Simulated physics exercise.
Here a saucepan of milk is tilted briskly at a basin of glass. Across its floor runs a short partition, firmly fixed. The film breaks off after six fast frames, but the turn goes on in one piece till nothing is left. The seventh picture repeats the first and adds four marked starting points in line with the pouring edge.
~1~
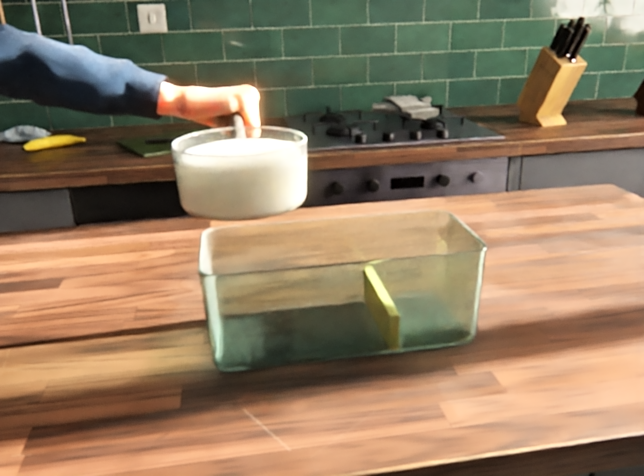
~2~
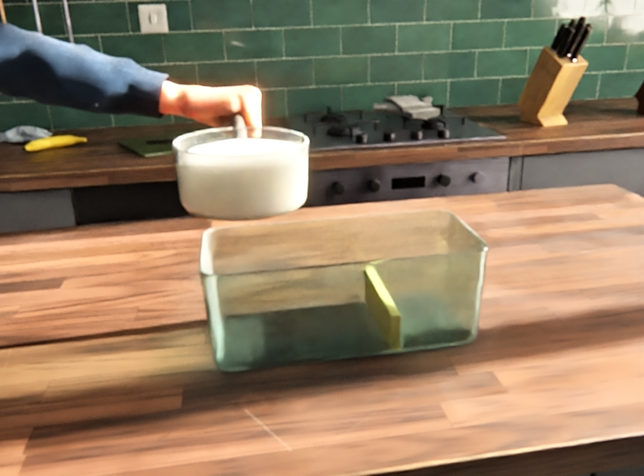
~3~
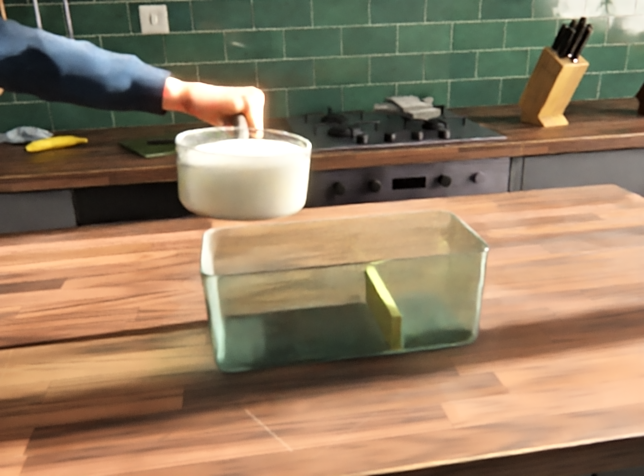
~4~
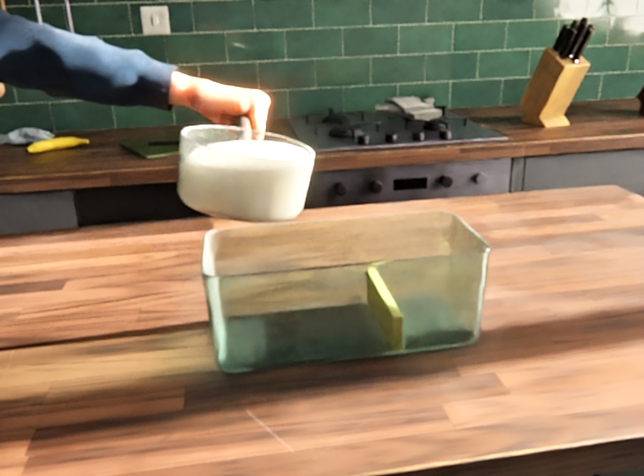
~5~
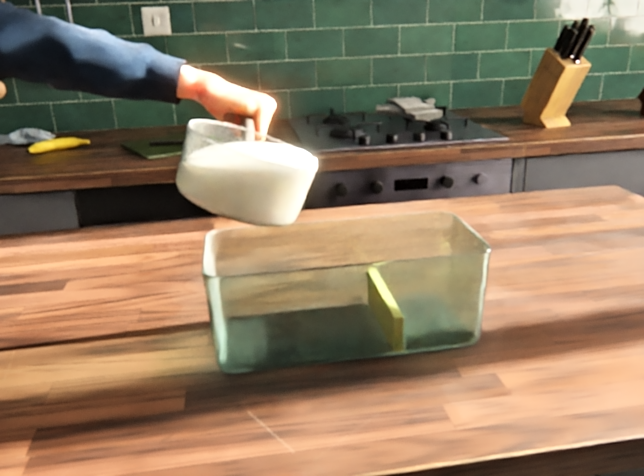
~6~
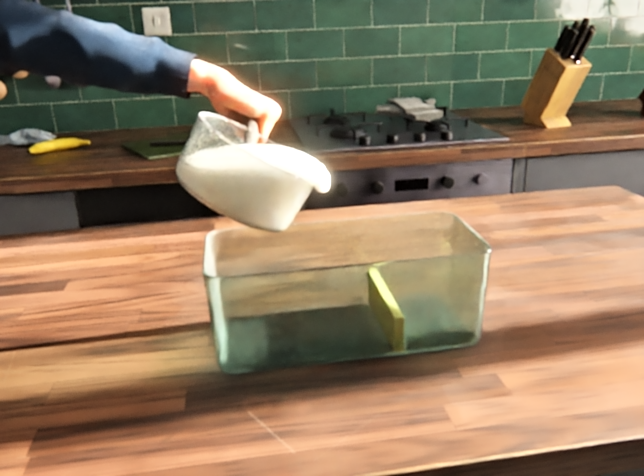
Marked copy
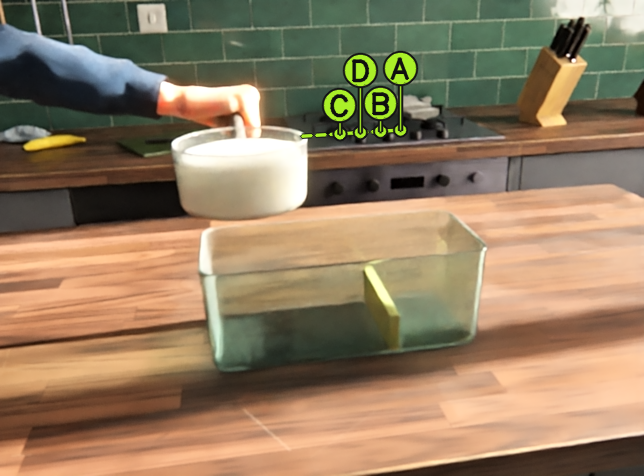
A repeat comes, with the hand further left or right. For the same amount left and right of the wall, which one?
Best: C.
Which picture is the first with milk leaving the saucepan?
Picture 5.
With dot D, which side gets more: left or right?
More ends on the right.
In lime, A at (400, 130); B at (380, 131); C at (339, 133); D at (360, 132).
Choosing A, about 24 % ends left of the wall and 75 % right of it.
Choosing B, about 22 % ends left of the wall and 77 % right of it.
Choosing C, about 47 % ends left of the wall and 52 % right of it.
Choosing D, about 33 % ends left of the wall and 66 % right of it.
